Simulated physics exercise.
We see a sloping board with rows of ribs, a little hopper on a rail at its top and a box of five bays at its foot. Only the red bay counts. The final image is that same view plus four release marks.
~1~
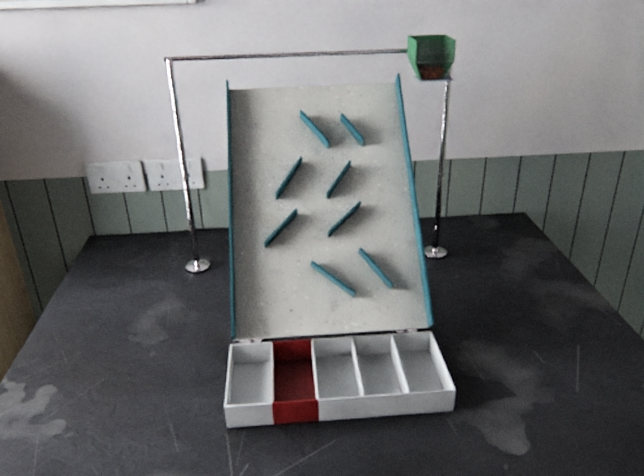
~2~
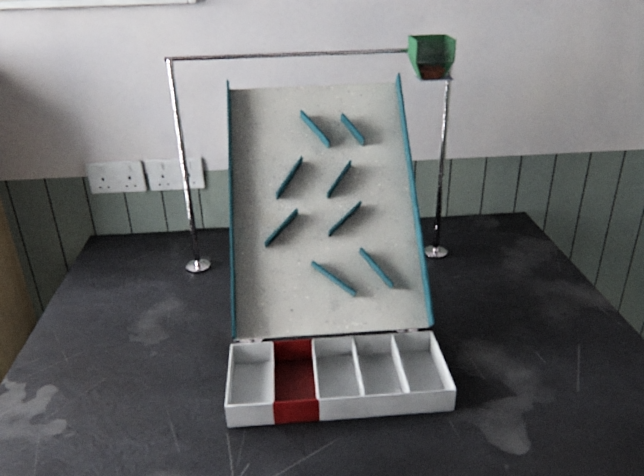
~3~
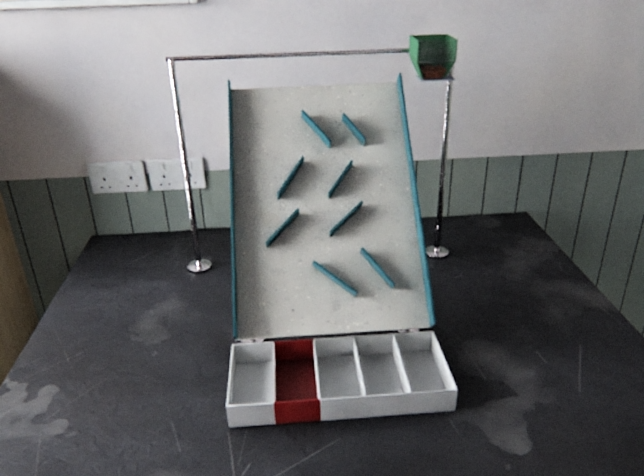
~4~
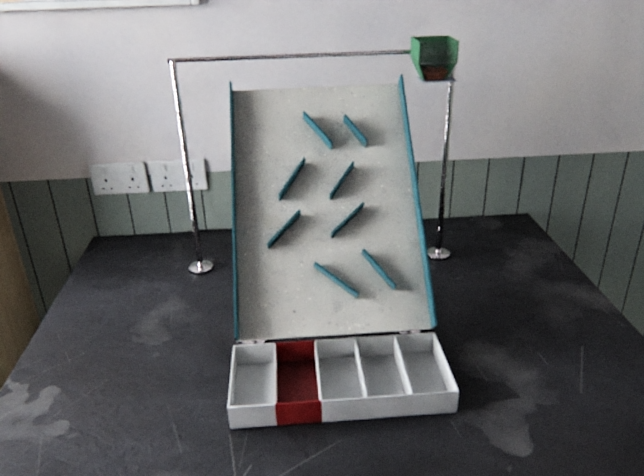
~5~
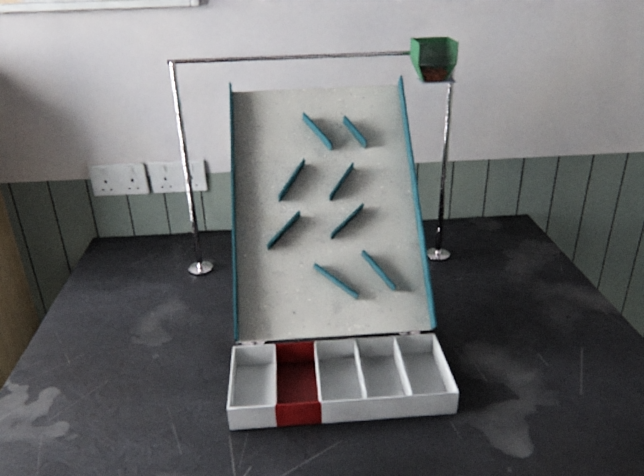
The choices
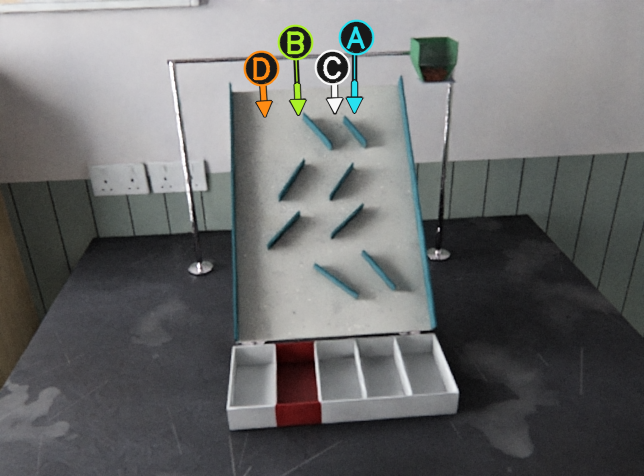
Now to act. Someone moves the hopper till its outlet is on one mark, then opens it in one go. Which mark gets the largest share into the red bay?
I would pick mark C.
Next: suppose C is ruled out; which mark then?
That would be B.
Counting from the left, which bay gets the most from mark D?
The first from the left.
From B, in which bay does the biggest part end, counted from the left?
It is the first one.
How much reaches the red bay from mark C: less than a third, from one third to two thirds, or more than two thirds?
Mark C gives from one third to two thirds.
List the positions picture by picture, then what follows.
Hopper at (429, 73), clay pellets, door shut, in the first picture.
Ribs (301, 110) to (329, 142), (342, 113) to (364, 139), (277, 194) to (302, 156), in the second picture.
Ribs (329, 193) to (352, 160), (266, 243) to (298, 209), (331, 232) to (362, 201), in the third picture.
Ribs (315, 262) to (359, 294), (363, 249) to (396, 286), in the fourth picture.
Red bay at (299, 413), number 2 of 5 from the left, in the fifth picture.
On the marked copy, mark A meets the board at (354, 107); mark B meets the board at (298, 109); mark C meets the board at (334, 107); mark D meets the board at (264, 110).
With A, a small part in the red bay, most in other bays, a stray few outside the box.
With B, about a quarter in the red bay, most in other bays, a stray few outside the box.
With C, about half in the red bay, about half in other bays, a stray few outside the box.
With D, none in the red bay, nearly all in other bays.
